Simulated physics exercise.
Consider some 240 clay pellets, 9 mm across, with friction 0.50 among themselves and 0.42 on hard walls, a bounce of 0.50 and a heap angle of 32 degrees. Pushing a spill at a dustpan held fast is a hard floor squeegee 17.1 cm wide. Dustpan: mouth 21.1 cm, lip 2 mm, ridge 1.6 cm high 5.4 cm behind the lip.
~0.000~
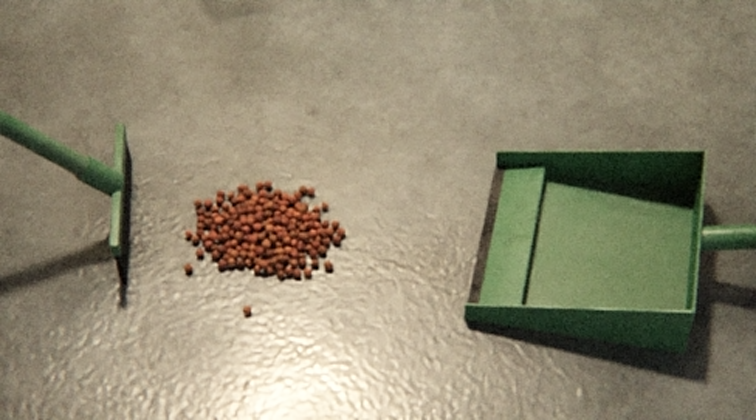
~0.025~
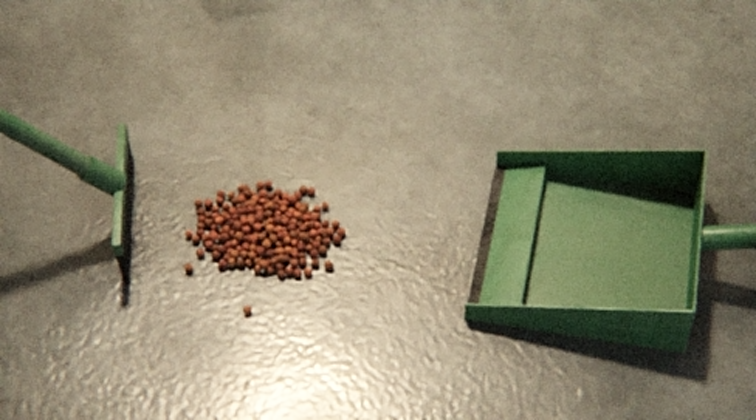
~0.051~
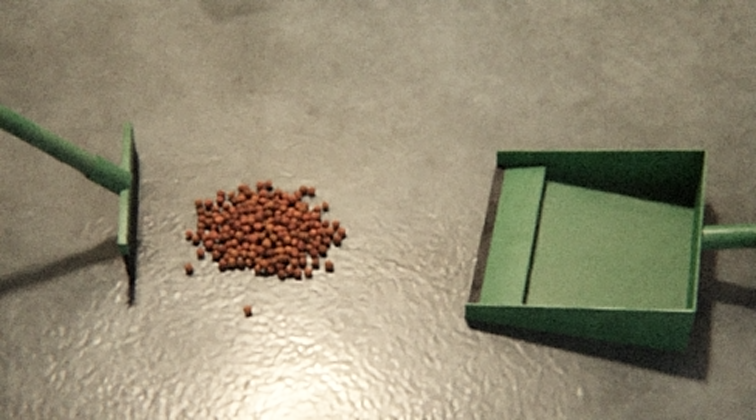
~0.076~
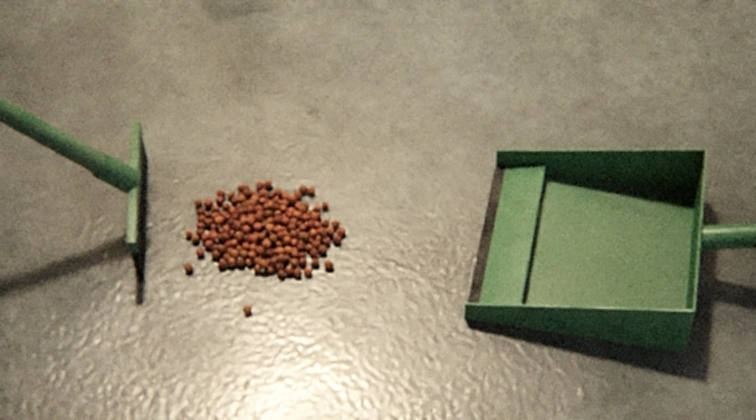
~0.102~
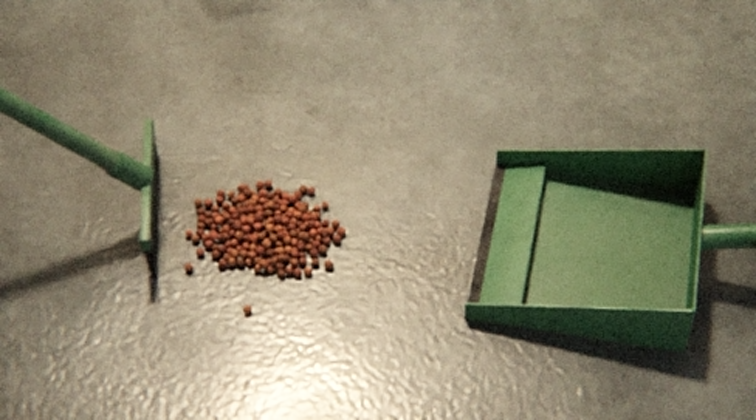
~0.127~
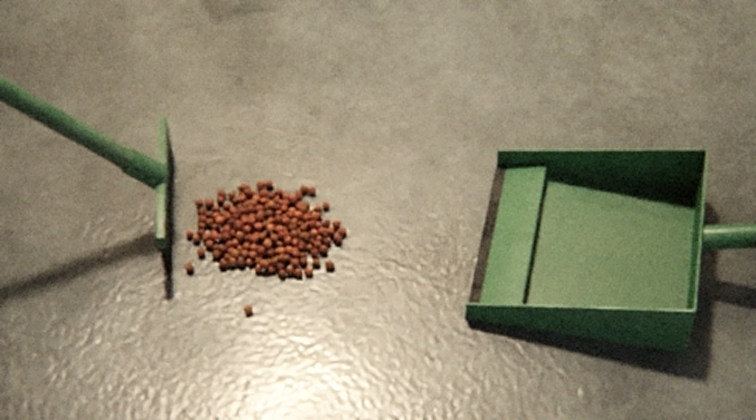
The video shows a green squeegee at left sliding a short distance rightward across a gray floor toward a pile of small reddish-brown pellets, which stays undisturbed, while a green dustpan sits motionless at right.
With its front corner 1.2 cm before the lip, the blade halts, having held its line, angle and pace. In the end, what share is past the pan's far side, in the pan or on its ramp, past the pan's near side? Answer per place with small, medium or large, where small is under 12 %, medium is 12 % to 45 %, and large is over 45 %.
Past the pan's far side medium, in the pan or on its ramp medium, past the pan's near side small.
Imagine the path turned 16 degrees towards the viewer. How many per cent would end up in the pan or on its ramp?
About 25 percent would end up there.
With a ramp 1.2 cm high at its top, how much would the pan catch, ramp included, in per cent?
That change would give about 20 per cent.
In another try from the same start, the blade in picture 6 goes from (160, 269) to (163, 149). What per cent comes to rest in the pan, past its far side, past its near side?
Final per cent - pan 0, far 0, near 20.
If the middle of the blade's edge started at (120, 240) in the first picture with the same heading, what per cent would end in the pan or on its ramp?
25 per cent, roughly.
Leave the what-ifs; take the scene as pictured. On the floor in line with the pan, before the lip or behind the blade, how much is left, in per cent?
50 %.
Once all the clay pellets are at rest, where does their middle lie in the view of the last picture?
Roughly (480, 201).
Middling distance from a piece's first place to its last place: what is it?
26 cm or so.
Then, at 0.40 s, middle of the blade 19 cm from the lip; 0 % over the lip, far side 0 %, near side 5 %.
After 0.58 s, middle of the blade 9 cm from the lip; 0 % over the lip, far side 10 %, near side 5 %.
After 0.88 s, middle of the blade 4 cm from the lip; 20 % over the lip, far side 20 %, near side 5 %.
At rest (1.2 s), far side 20 %, pan 20 %, near side 5 %, in front of the lip or behind the blade 50 %.
